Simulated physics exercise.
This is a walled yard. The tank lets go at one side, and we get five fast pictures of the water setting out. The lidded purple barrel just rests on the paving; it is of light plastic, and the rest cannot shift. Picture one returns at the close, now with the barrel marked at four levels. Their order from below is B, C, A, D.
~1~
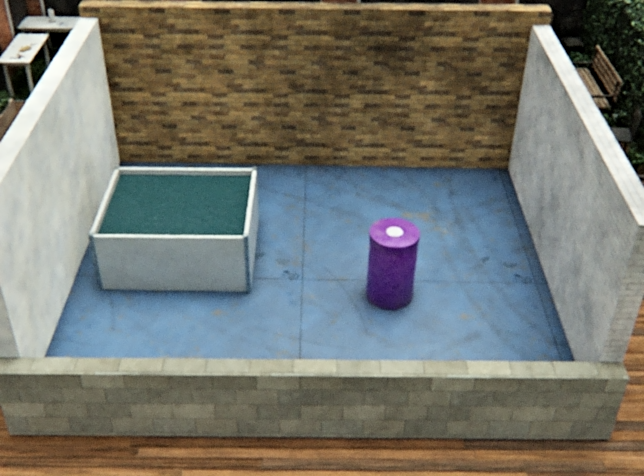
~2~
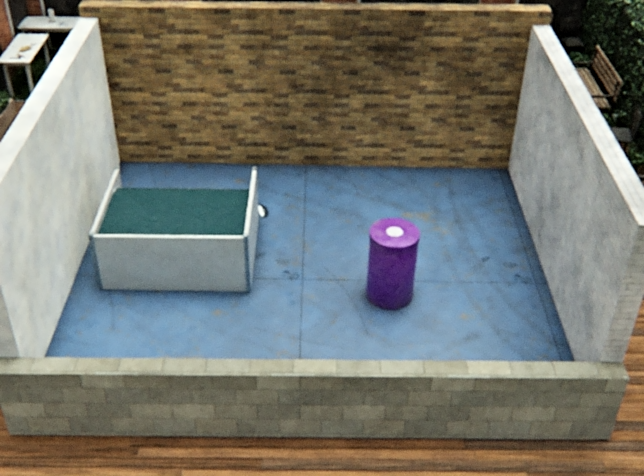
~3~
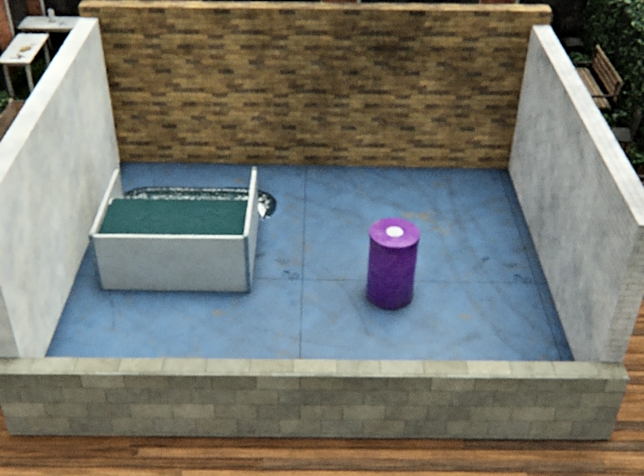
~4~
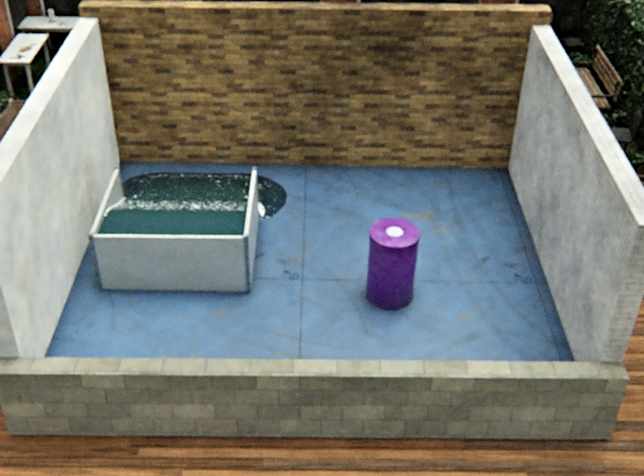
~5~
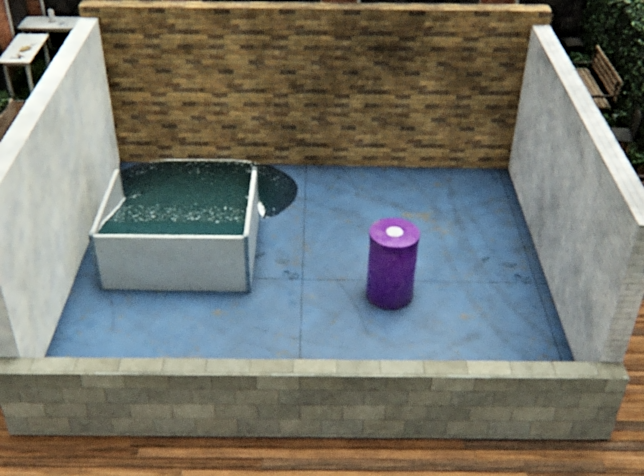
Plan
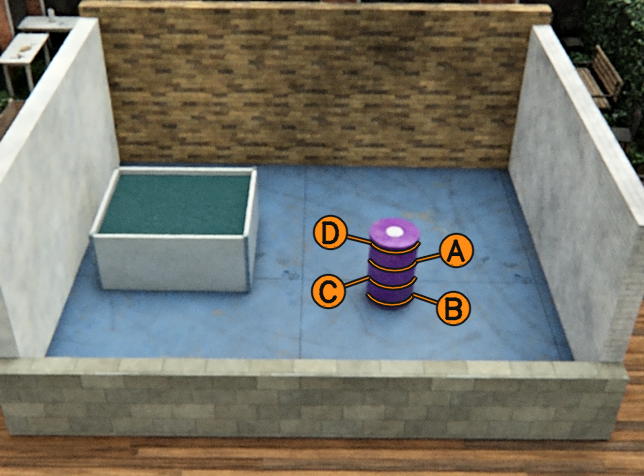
The video shows a walled yard with a white tank of dark green water and a purple barrel; the tank's far side opens, and water spreads across the blue floor behind it and rightward, while the barrel stays still.
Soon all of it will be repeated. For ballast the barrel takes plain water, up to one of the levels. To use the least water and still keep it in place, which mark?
The limit is B.
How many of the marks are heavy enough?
All of the four.
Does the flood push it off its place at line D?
No.
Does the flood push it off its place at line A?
No, that is safe.
On the marked copy, A at (394, 270); B at (391, 304); C at (393, 288); D at (395, 252); from the bottom up B, C, A, D.
With A, it does not move.
With B, it shifts by a finger or two and stays.
With C, it does not move.
With D, it does not move.
